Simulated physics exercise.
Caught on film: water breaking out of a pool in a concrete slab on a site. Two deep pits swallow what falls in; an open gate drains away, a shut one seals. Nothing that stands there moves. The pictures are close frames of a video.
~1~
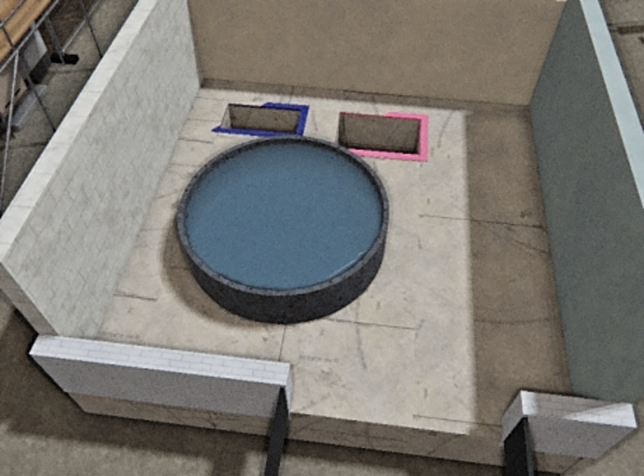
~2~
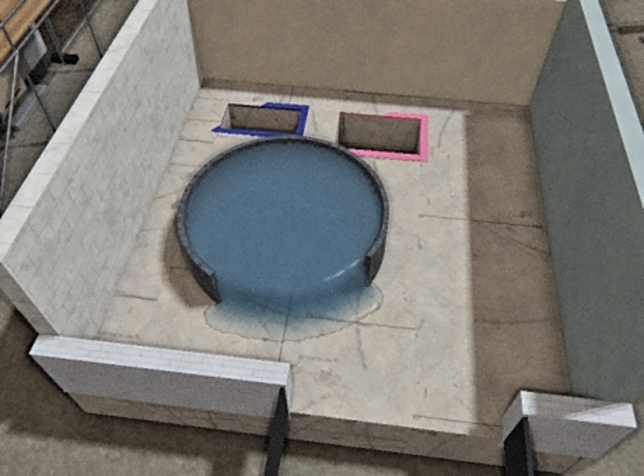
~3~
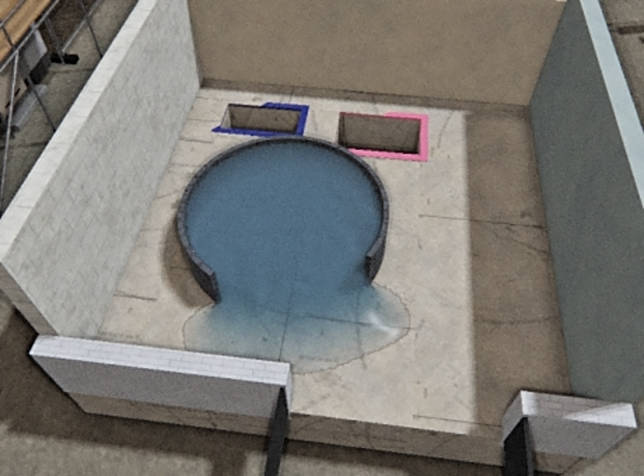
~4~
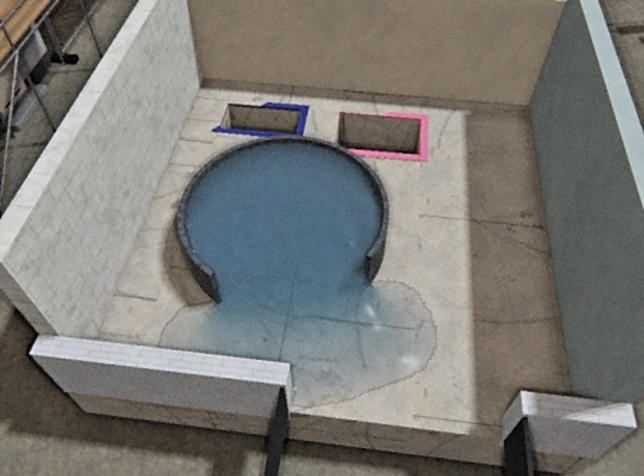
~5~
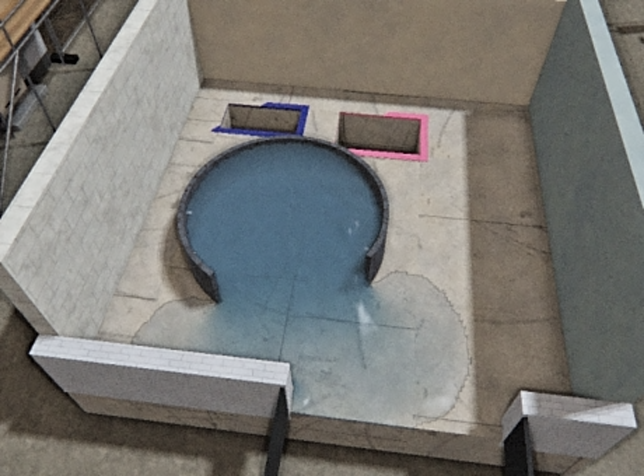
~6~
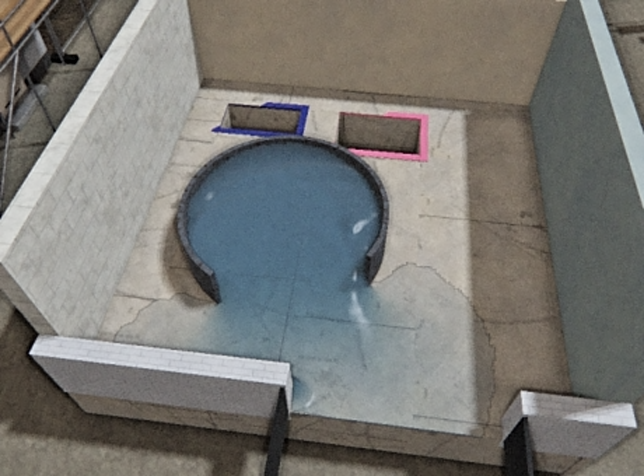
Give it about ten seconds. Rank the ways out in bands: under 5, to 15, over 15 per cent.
In the end: The gate takes above 15 %; the pink pit takes not even 5 %; the blue pit takes between 5 and 15 %.
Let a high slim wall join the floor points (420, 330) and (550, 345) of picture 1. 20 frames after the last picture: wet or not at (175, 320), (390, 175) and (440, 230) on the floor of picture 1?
In that order: Flooded, clear, dry.
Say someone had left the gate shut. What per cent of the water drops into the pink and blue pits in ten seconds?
Per cent: Pink 25, blue 15.
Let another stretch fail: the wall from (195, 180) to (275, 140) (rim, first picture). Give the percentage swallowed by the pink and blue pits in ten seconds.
Per cent: Pink 8, blue 50.
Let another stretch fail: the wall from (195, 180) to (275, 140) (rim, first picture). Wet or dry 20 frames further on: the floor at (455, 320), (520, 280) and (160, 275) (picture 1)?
In turn: Free of water, clear, flooded.
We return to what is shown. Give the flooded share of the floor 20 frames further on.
I make it 50 per cent.
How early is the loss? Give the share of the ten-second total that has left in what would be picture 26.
Some 55 per cent.
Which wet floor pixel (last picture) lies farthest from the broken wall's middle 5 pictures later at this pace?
Around (576, 427).
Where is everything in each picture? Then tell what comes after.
The round tank at (284, 210) is whole and still, in the first picture.
The front is at (211, 313), out from the gap at (296, 310), in the second picture.
Water pours out at (296, 312) and has run to (192, 345), in the third picture.
Water pours out at (296, 313) and has run to (427, 346), in the fourth picture.
Water pours out at (296, 313) and has run to a hidden place, in the fifth picture.
Water pours out at (296, 313) and has run to a hidden place, in the sixth picture.
A moment on, water covers 25 % of the floor; the gate 9 %, the pink pit 0 %, the blue pit 0 %.
Next, water covers 30 % of the floor; the gate 21 %, the pink pit 0 %, the blue pit 0 %.
Then, water covers 50 % of the floor; the gate 35 %, the pink pit 0 %, the blue pit 0 %.
Later, water covers 85 % of the floor; the gate 46 %, the pink pit 0 %, the blue pit 5 %.
In the end, water covers 90 % of the floor; the gate 54 %, the pink pit 3 %, the blue pit 9 %.
